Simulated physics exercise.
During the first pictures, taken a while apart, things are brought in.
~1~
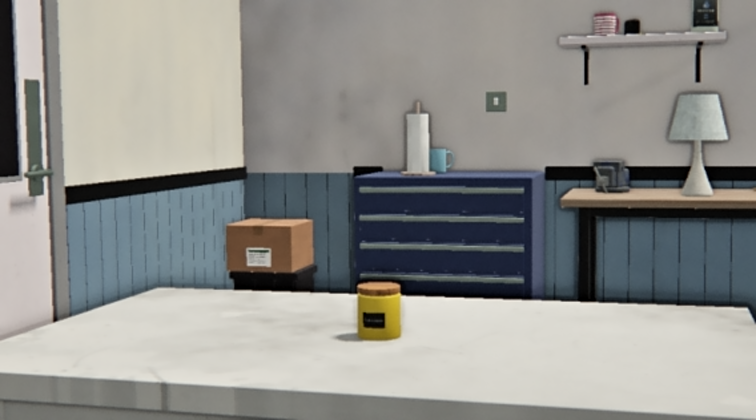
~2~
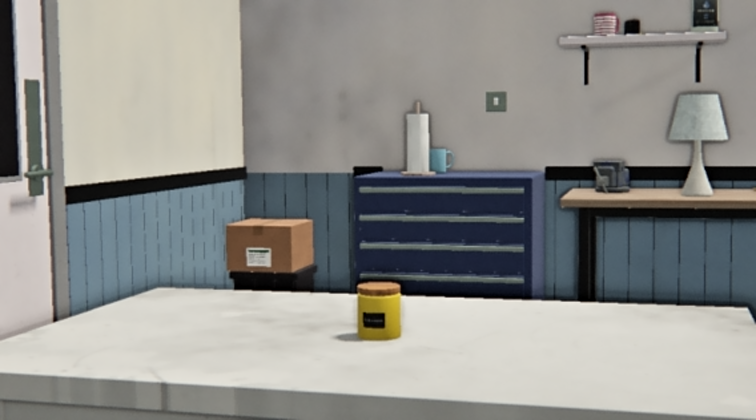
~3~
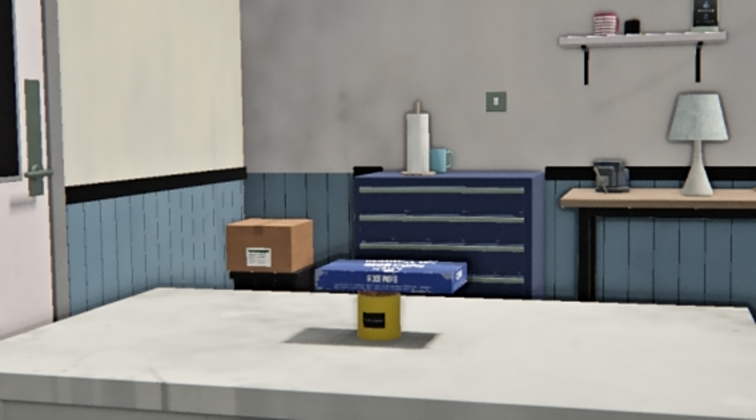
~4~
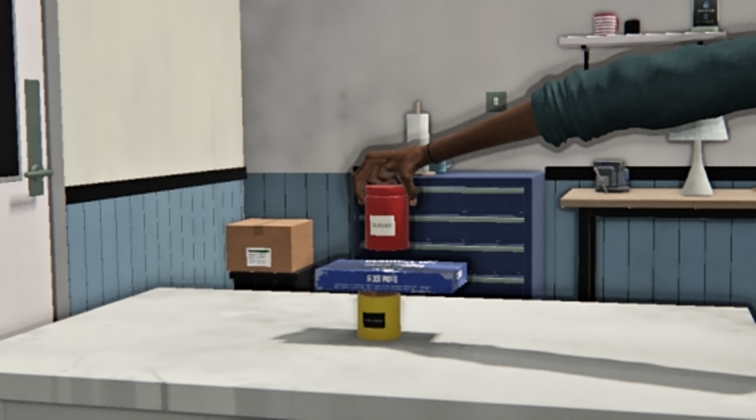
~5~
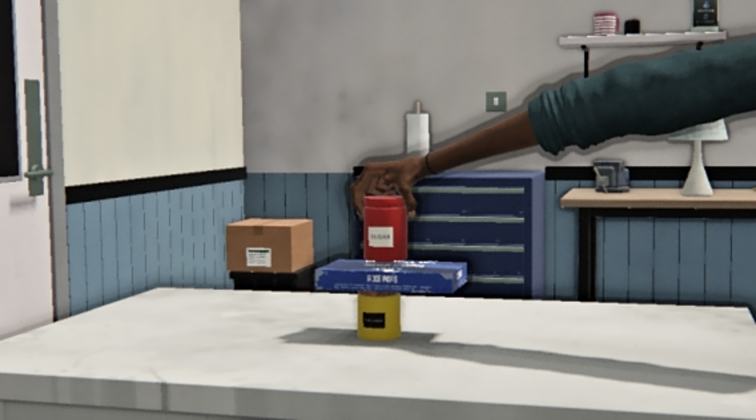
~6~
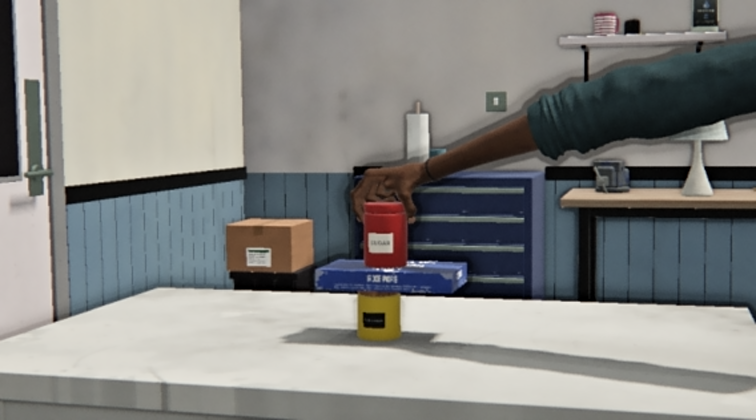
In a room with blue wainscoting, a fixed camera looks across a pale marble-topped table toward a blue chest of drawers, with a cardboard box to its left and a lamp on a desk at right. A yellow jar stands alone near the table's middle, then a flat blue box appears on top of it. A dark-sleeved arm reaches in from the right, lowers a red jar onto the blue box and keeps hold of it.
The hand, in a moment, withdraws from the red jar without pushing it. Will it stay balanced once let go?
Yes.
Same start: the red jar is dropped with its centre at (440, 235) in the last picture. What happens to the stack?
Then it loses its balance.
Then, 0.30 s past the last view, nothing moves.
Then, 0.70 s past the last view, red jar resting near (386, 235).
Finally, all 3 still in place. Final places as the last picture's camera would see them, red jar near (386, 235). The stack stays up.
